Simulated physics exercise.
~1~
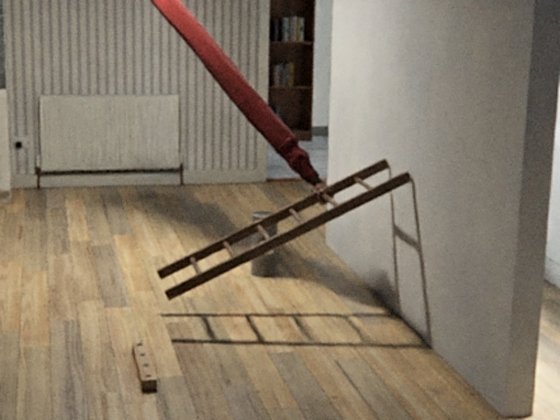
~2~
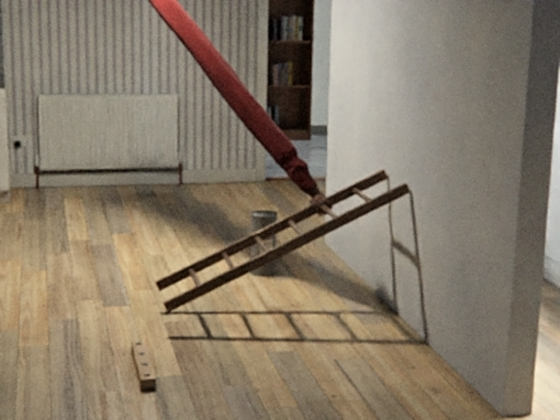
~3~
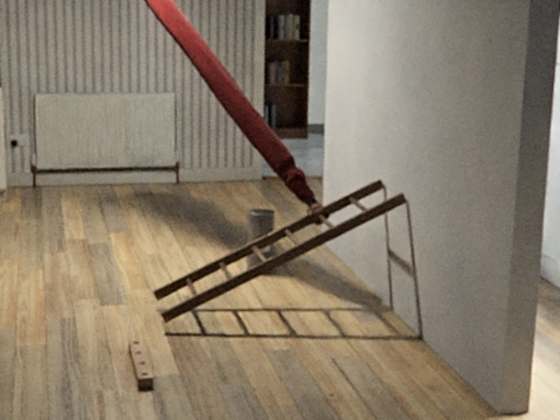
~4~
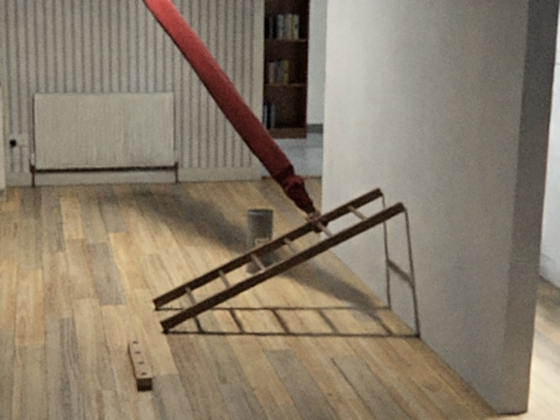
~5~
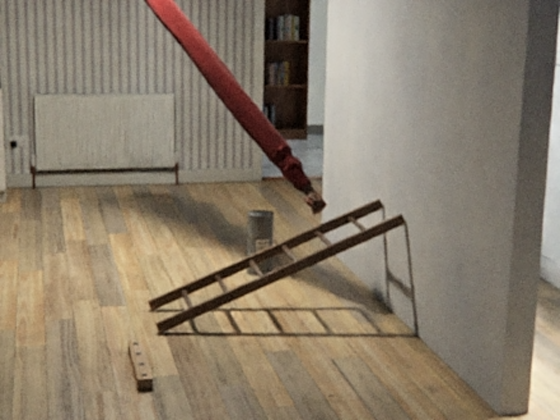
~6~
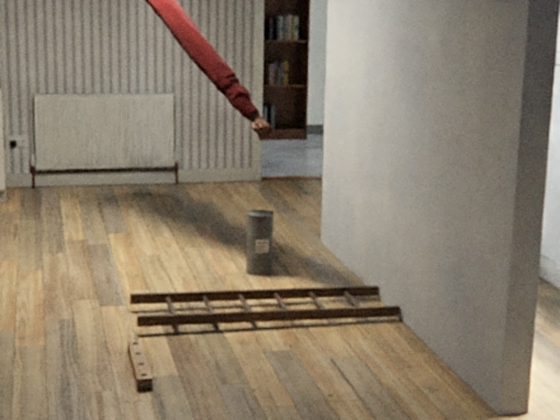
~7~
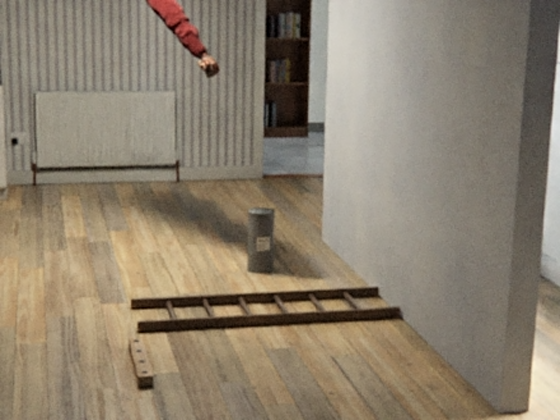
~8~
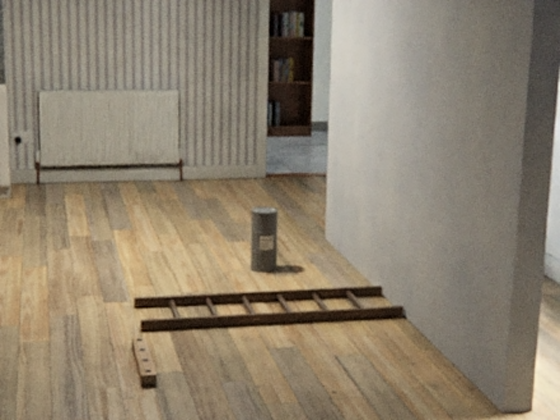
A brown rack leans against a wall, then slides down flat once a hand releases it.
